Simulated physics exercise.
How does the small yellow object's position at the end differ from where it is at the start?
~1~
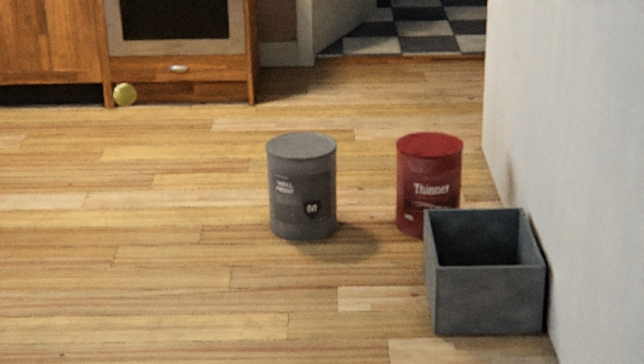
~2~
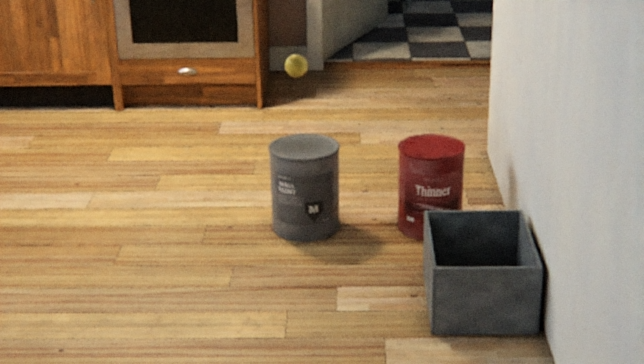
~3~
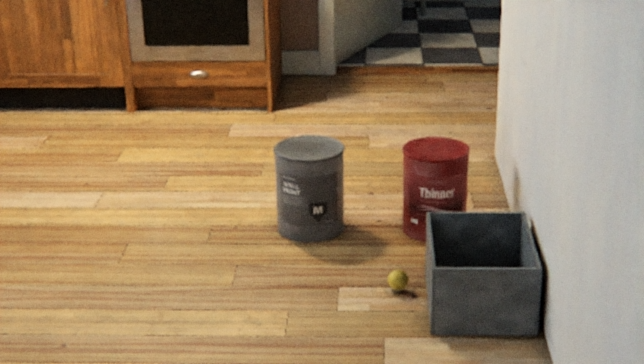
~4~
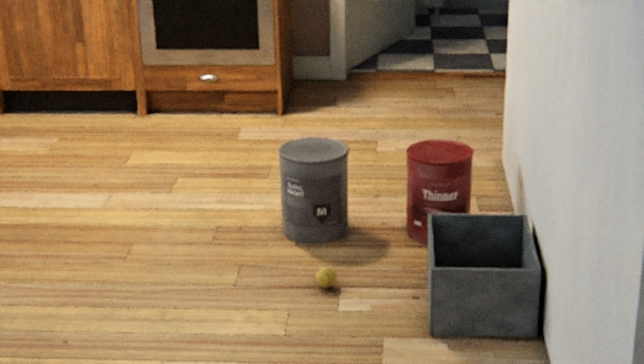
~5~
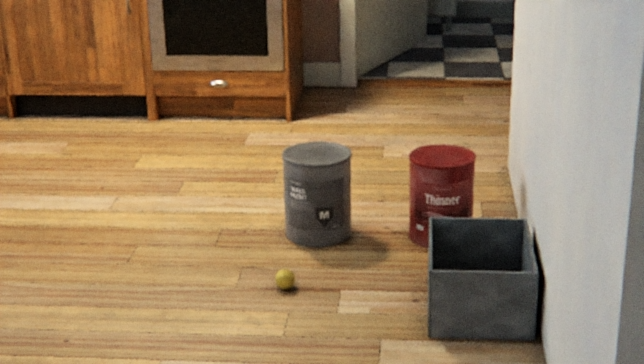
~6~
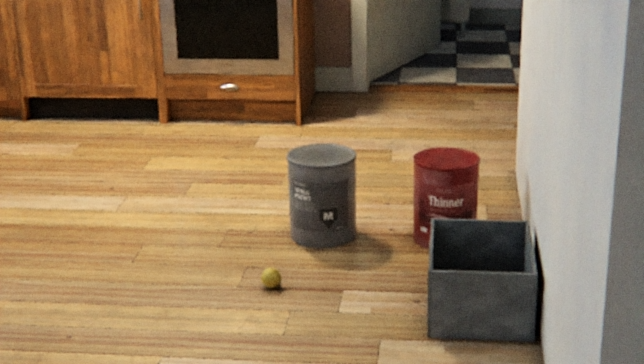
At the start it is at the upper left, in front of the wooden cabinets, while at the end it is on the floor in the foreground, just left of and below the grey pail.
In this clip, a small round yellow object flies rightward across a wood-floored room toward an open grey box near a grey pail and a red pail, drops beside the box, then moves left and ends on the floor outside it.
